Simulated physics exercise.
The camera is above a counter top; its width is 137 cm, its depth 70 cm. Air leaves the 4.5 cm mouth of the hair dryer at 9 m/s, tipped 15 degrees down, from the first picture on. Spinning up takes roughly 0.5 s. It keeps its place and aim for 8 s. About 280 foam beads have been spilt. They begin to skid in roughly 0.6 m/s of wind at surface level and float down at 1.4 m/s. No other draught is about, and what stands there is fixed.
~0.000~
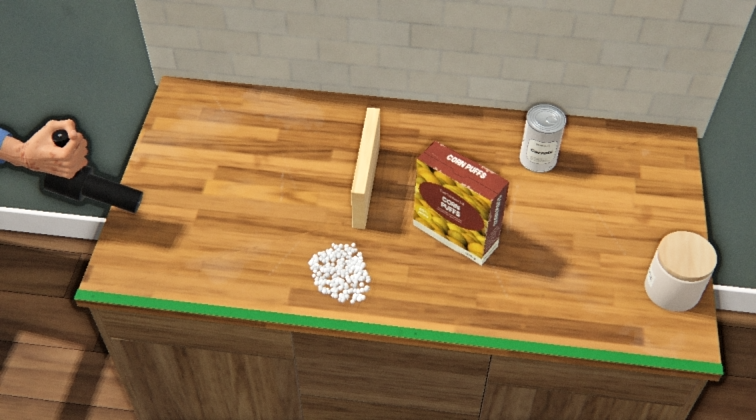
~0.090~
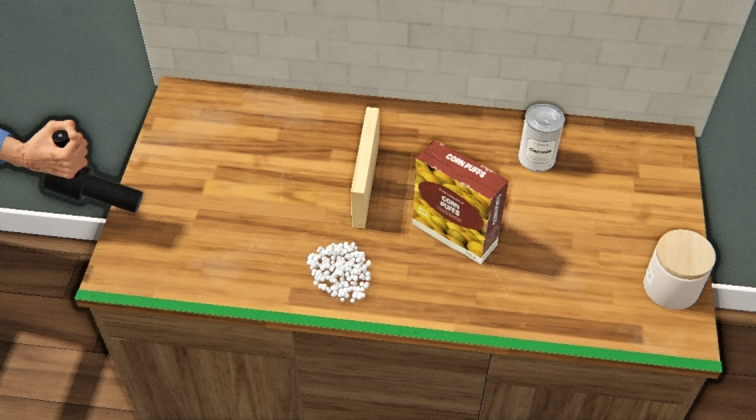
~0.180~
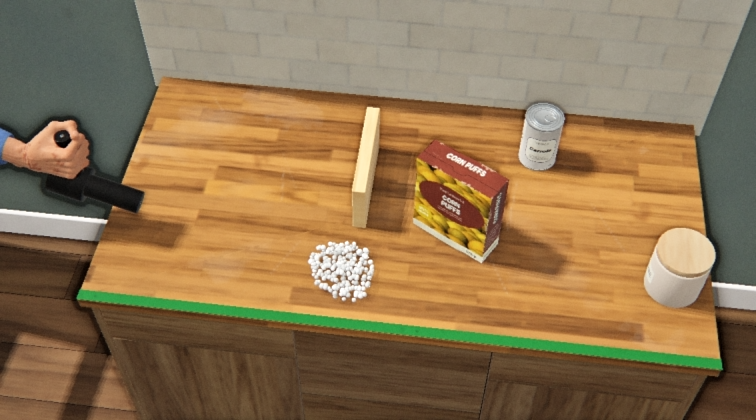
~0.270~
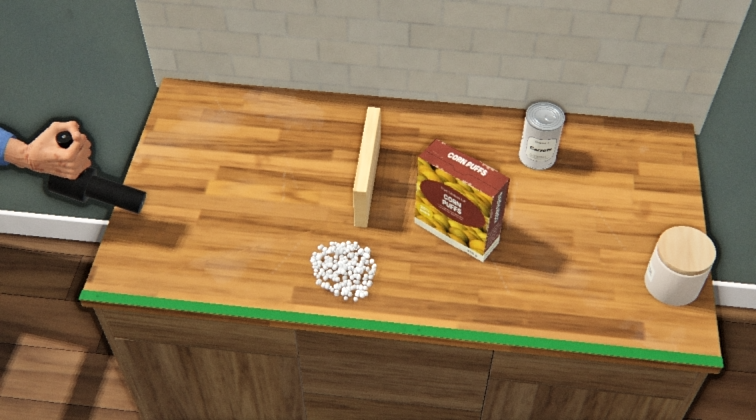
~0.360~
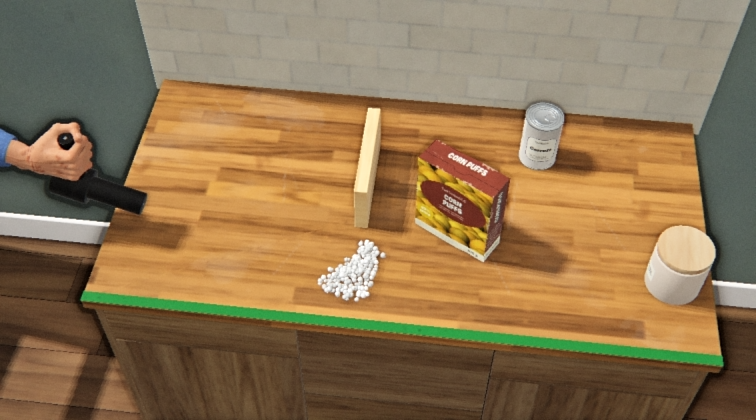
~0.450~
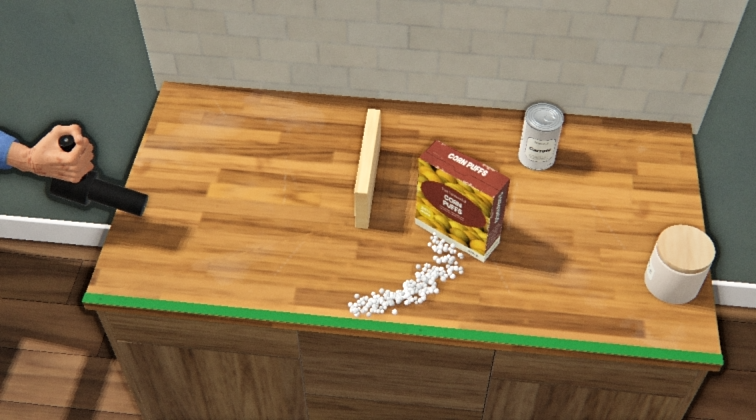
White foam beads sitting still on a wooden counter, then skidding rightward in a curving trail as a hand holds a hair dryer at left.
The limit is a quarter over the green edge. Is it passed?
Answer: Yes.
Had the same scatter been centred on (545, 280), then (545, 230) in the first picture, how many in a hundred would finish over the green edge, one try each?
In turn about 0 %, 0 %.
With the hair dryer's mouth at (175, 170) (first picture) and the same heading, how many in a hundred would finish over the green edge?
It would be near 100 %.
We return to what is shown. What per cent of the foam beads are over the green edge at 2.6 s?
About 60 %.
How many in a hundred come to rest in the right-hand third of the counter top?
About 10 %.
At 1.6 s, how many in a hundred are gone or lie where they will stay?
Some 90 per cent.
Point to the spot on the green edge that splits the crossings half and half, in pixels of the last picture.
Around (486, 342).
After 1.6 s, 10 % are on the move or not yet settled, 63 % are over the green edge.
After 2.6 s, 9 % are on the move or not yet settled, 63 % are over the green edge.
After 4.4 s, 8 % are on the move or not yet settled, 63 % are over the green edge.
After 8.0 s, at the end, 63 % are over the green edge.
